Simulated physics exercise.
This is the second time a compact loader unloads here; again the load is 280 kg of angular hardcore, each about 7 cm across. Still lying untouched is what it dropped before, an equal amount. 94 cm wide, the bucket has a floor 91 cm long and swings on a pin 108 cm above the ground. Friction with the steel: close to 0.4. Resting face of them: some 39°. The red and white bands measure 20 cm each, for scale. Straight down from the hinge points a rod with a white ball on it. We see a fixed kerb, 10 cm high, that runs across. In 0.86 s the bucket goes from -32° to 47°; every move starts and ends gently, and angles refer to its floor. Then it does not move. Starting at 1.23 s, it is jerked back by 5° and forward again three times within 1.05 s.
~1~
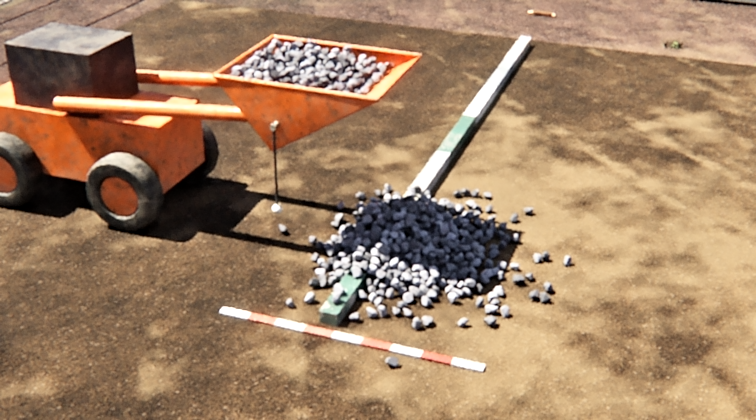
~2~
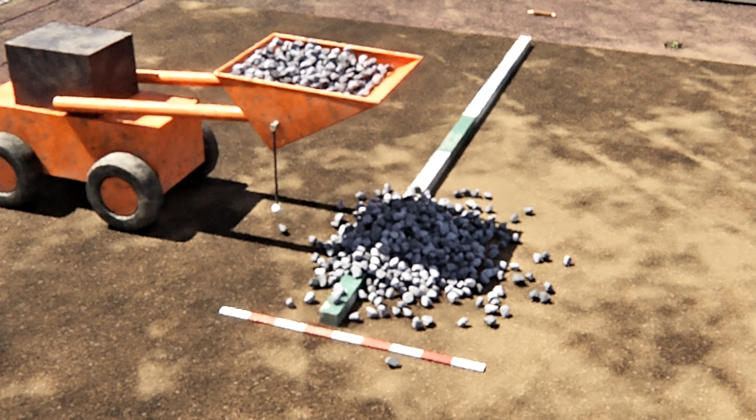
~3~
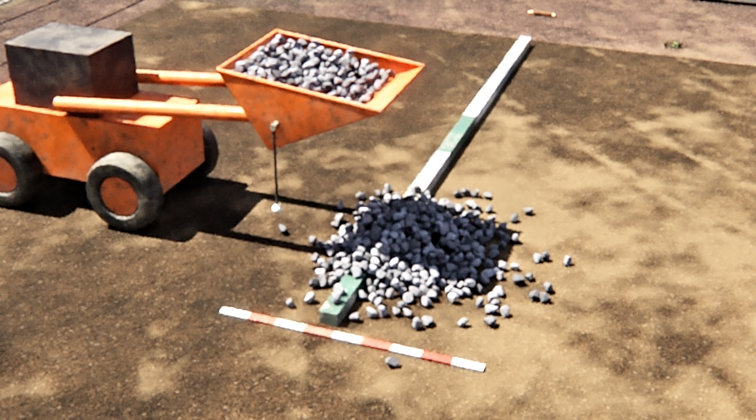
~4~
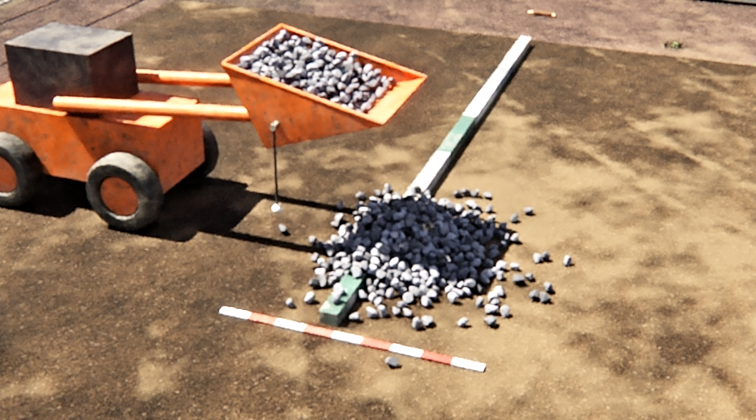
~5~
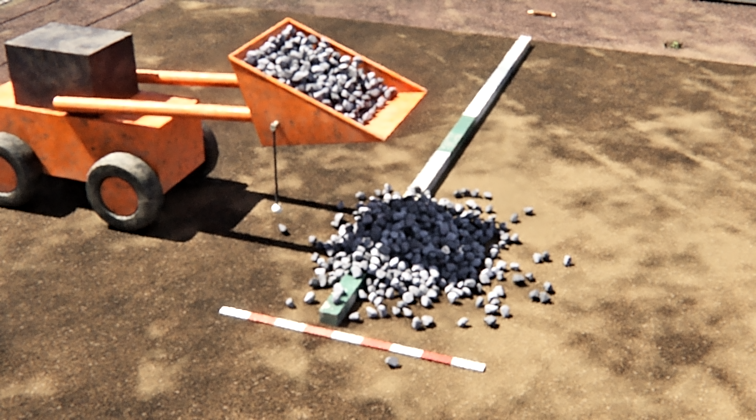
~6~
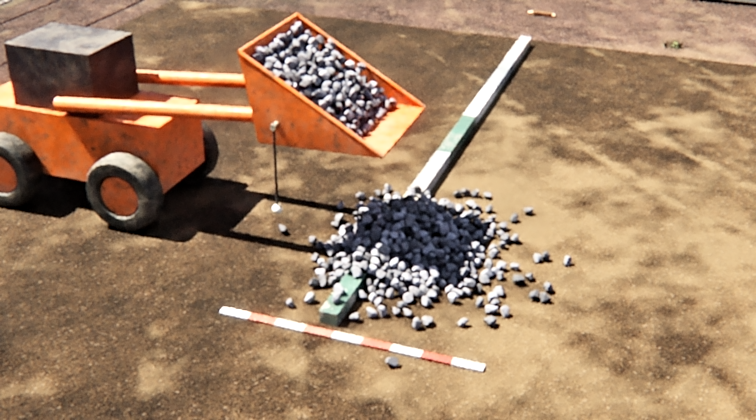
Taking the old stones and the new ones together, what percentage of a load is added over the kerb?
About 57 per cent.
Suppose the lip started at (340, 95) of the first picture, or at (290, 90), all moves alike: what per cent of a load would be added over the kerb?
10 % and 0 %.
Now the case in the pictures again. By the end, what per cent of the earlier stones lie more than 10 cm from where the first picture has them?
Near 10 per cent, I reckon.
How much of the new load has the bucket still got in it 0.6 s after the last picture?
About 65 per cent.
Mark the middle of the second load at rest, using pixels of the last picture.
They settle centred around (397, 228).
Then, 0.3 s after the last picture the floor is at 34°; in per cent of one load, 100 in the bucket, 31 on this side of the kerb, 69 over the kerb; the foremost stones are at (541, 276).
Then, 0.6 s after the last picture the floor is at 47°; in per cent of one load, 66 in the bucket, 62 on this side of the kerb, 72 over the kerb; the foremost stones are at (541, 276).
Then, 2.4 s after the last picture the floor is at 47°; in per cent of one load, 0 in the bucket, 75 on this side of the kerb, 125 over the kerb; the foremost stones are at (544, 273).
Then, 4.9 s after the last picture the floor is at 47°; in per cent of one load, 0 in the bucket, 75 on this side of the kerb, 125 over the kerb; the foremost stones are at (544, 273). Net gain over the kerb, 57.
